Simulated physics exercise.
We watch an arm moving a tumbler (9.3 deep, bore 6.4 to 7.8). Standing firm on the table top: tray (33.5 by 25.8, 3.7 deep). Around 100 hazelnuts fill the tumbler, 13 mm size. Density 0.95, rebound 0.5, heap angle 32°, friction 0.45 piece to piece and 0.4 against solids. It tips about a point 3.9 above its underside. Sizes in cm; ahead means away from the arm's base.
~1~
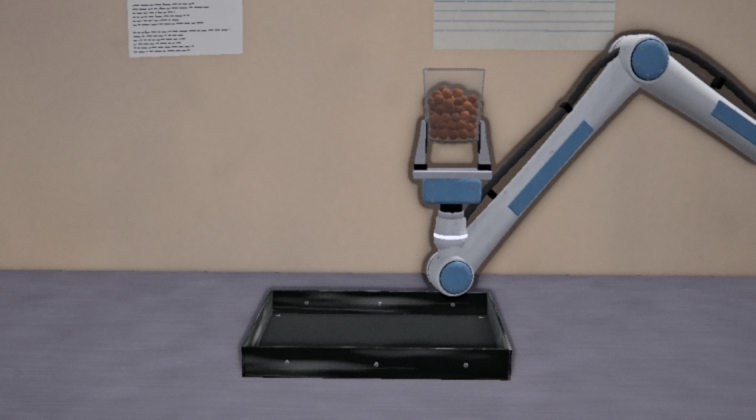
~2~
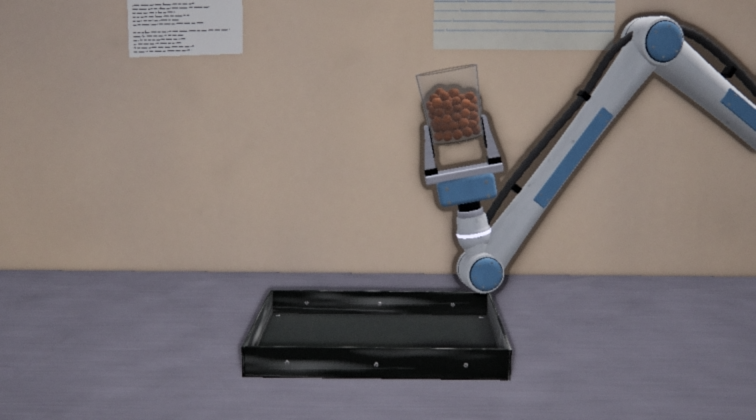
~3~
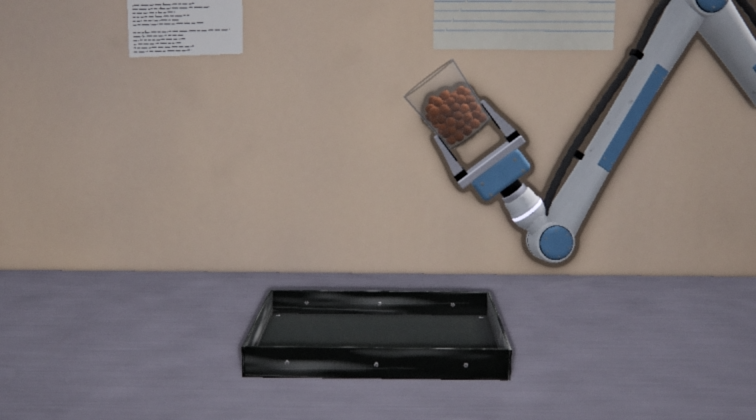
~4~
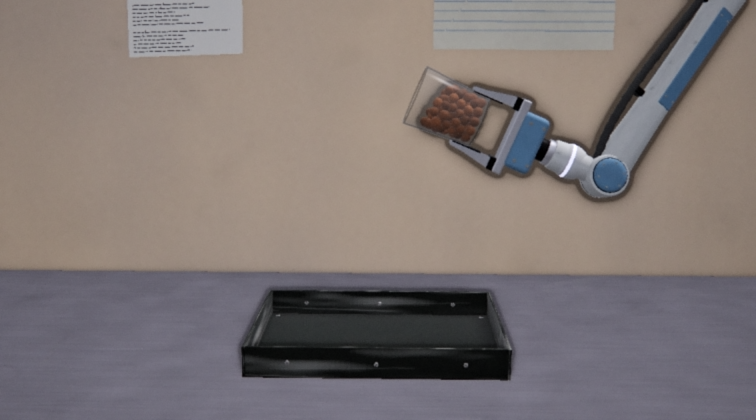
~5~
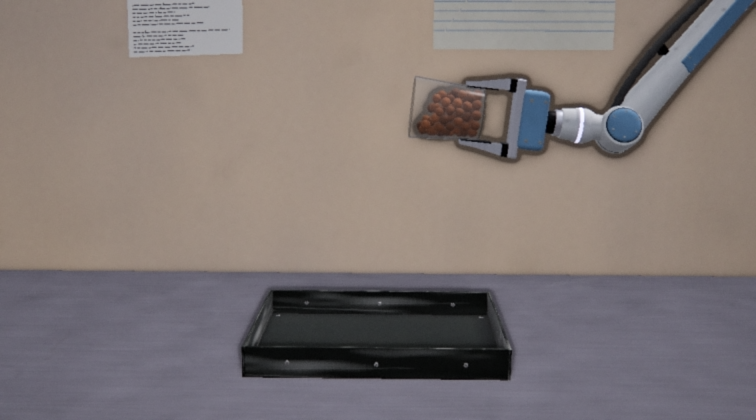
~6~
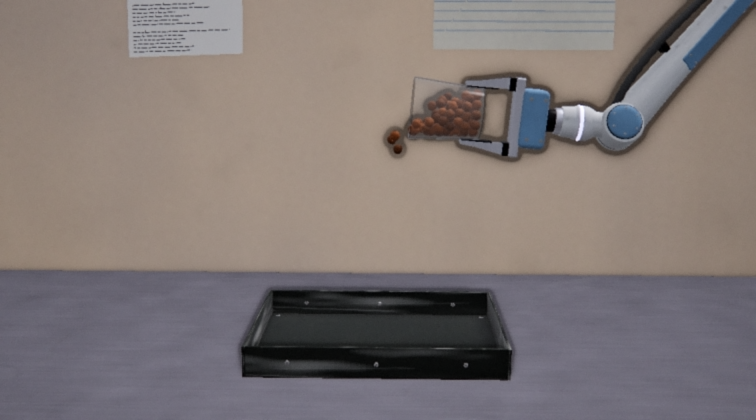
Robot arm tilting a clear tumbler of hazelnuts leftward onto its side above a black tray, a couple of nuts dropping out.
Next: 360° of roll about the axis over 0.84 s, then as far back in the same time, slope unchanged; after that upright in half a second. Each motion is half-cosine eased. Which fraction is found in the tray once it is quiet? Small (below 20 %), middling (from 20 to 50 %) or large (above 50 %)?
A large share, above 50 %, ends in the tray.
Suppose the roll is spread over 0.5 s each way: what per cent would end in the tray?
Then about 45 per cent.
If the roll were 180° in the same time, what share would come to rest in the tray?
In that case some 50 per cent.
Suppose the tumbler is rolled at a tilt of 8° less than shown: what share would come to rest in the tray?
Then about 30 per cent.
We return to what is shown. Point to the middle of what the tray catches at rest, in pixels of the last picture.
At about (330, 335).
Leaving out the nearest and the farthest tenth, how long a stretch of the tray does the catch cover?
Roughly 18 cm.
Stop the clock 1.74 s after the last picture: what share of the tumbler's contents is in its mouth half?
Roughly 35 per cent.
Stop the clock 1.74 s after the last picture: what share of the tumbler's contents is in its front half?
Some 30 per cent.
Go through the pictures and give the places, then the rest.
The first frame shows the tumbler middle at (453, 106), upright; upper third of the load around (451, 100), from x 430 to 475, top at y 90; 98 in the tumbler.
The second frame shows the tumbler middle at (452, 106), tipped 11°; upper third of the load around (452, 101), from x 430 to 475, top at y 95.
The third frame shows the tumbler middle at (450, 107), tipped 38°; upper third of the load around (455, 101), from x 430 to 480, top at y 90.
The fourth frame shows the tumbler middle at (448, 109), tipped 67°; upper third of the load around (458, 101), from x 425 to 480, top at y 90.
The fifth frame shows the tumbler middle at (448, 111), tipped 84°; upper third of the load around (458, 102), from x 420 to 475, top at y 95.
The sixth frame shows the tumbler middle at (448, 111), tipped 85°; upper third of the load around (463, 105), from x 390 to 475, top at y 95; 96 in the tumbler, 2 in flight or on a rim.
Then, 0.87 s on, tipped 85°, highest piece 35 above the table; 56 in the tumbler, 37 in the tray, 5 in flight or on a rim.
Then, 1.74 s on, tipped 82°, highest piece 35 above the table; 57 in the tray, 38 in the tumbler, 3 in flight or on a rim.
Then, 2.38 s on, upright, highest piece 33 above the table; 60 in the tray, 38 in the tumbler.
Then, 3.08 s on, upright, highest piece 33 above the table; 60 in the tray, 38 in the tumbler.
In the end, 60 in the tray, 38 in the tumbler. That is 61 % in the tray.
